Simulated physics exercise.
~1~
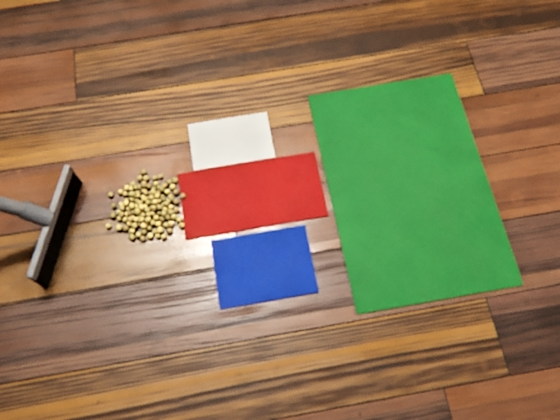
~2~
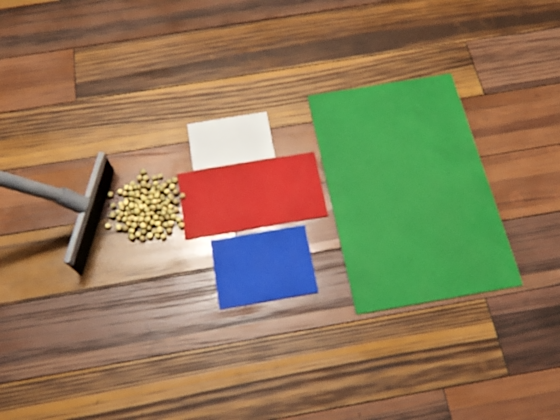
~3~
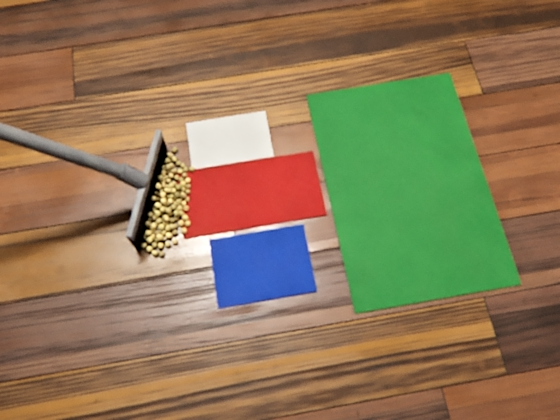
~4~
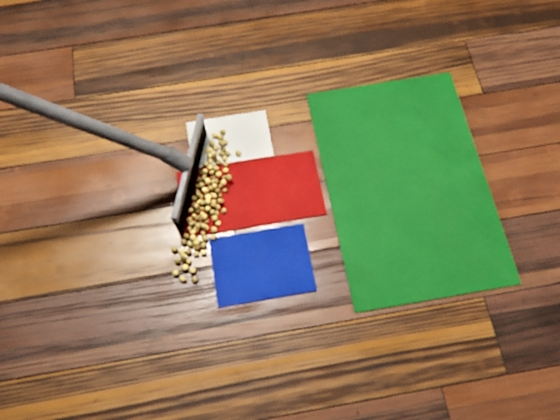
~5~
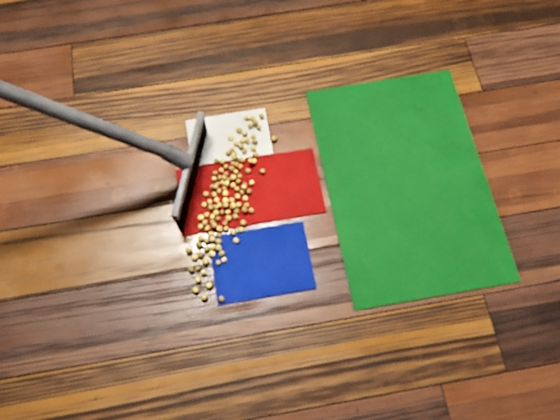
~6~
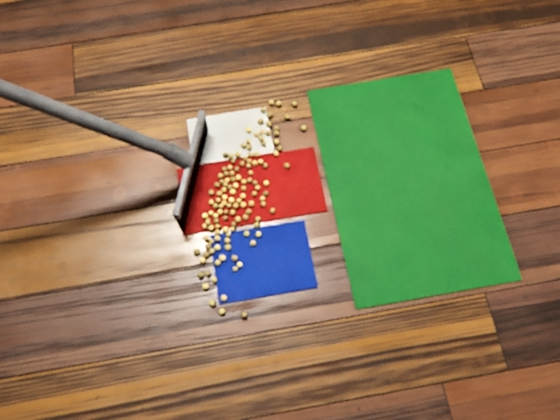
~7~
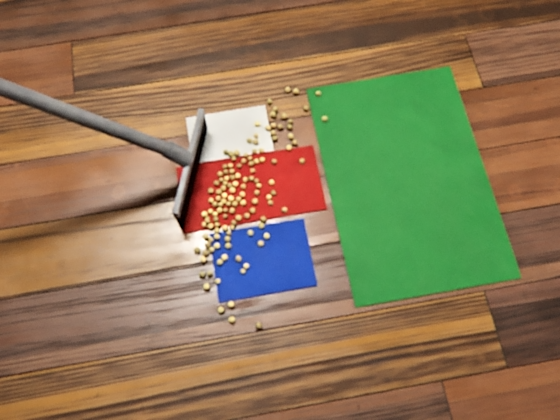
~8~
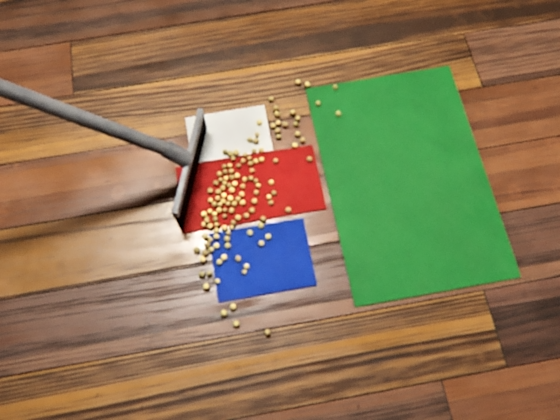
On a wooden floor, a squeegee pushes a pile of small, pale beans right toward white, red, blue and green sheets, then stops at the red one. The beans roll on and scatter, most ending on the red sheet, with a few reaching the others and the bare wood.
